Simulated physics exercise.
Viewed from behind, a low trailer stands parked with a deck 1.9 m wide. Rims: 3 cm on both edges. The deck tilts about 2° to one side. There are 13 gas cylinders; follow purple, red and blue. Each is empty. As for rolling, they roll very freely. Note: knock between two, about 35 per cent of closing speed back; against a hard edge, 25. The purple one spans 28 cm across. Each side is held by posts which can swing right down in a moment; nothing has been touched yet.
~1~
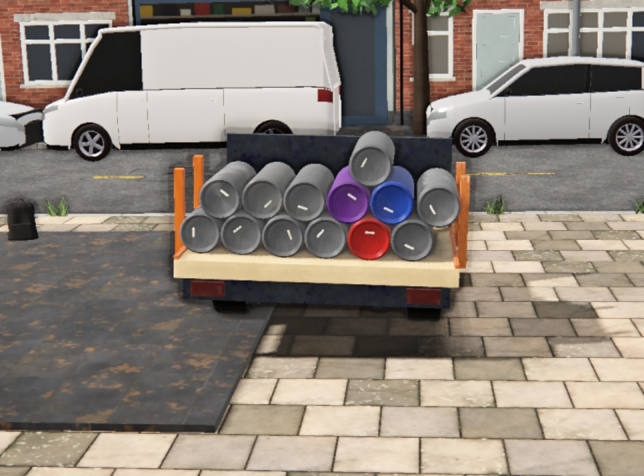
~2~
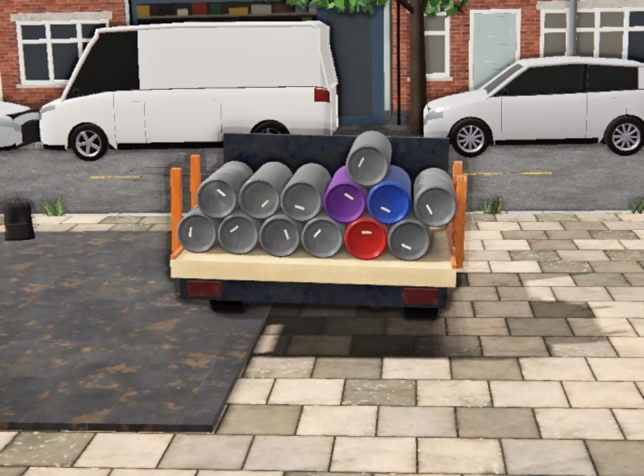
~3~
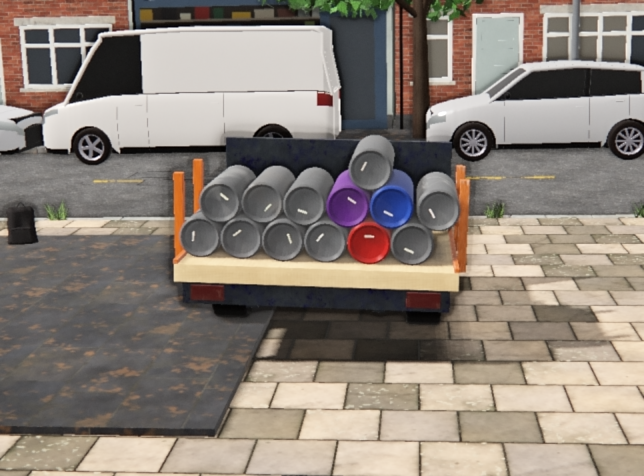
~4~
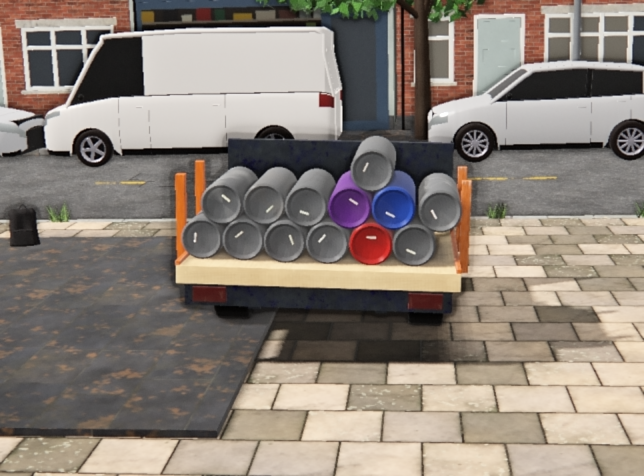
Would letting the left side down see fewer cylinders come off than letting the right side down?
Yes, the left side, not the other.
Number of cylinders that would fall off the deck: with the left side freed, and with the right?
Freeing the left gives 0, freeing the right gives 2.
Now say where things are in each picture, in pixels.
In the first frame, purple (348, 203), red (369, 240), blue (392, 204); the deck slopes 2° down to the right; 6 of the 13 make up the bottom layer; all still.
In the second frame, purple (345, 203), red (366, 240), blue (389, 204); rims, left 3 cm, right 3 cm; nothing moves.
In the third frame, purple (348, 207), red (369, 244), blue (392, 208); side tops at (182, 176) and (464, 184); at rest.
In the fourth frame, purple (350, 208), red (371, 245), blue (393, 209); nothing moves.
If it is the left, after 0.6 s, purple is up on others, 75 cm from the right edge; red is on the deck, 60 cm from the right edge; blue is up on others, 45 cm from the right edge; 0 gone from the deck.
If it is the left, in the end, purple is up on others, 75 cm from the right edge; red is on the deck, 60 cm from the right edge; blue is up on others, 45 cm from the right edge; 0 gone from the deck.
If it is the right, after 0.8 s, purple is up on others, 75 cm from the right edge, rolling left; red is on the deck, 60 cm from the right edge; blue is up on others, 35 cm from the right edge; 1 gone from the deck.
If it is the right, in the end, purple is up on others, 70 cm from the right edge; red is on the deck, 55 cm from the right edge; blue is on the deck, 10 cm from the right edge; 2 gone from the deck.
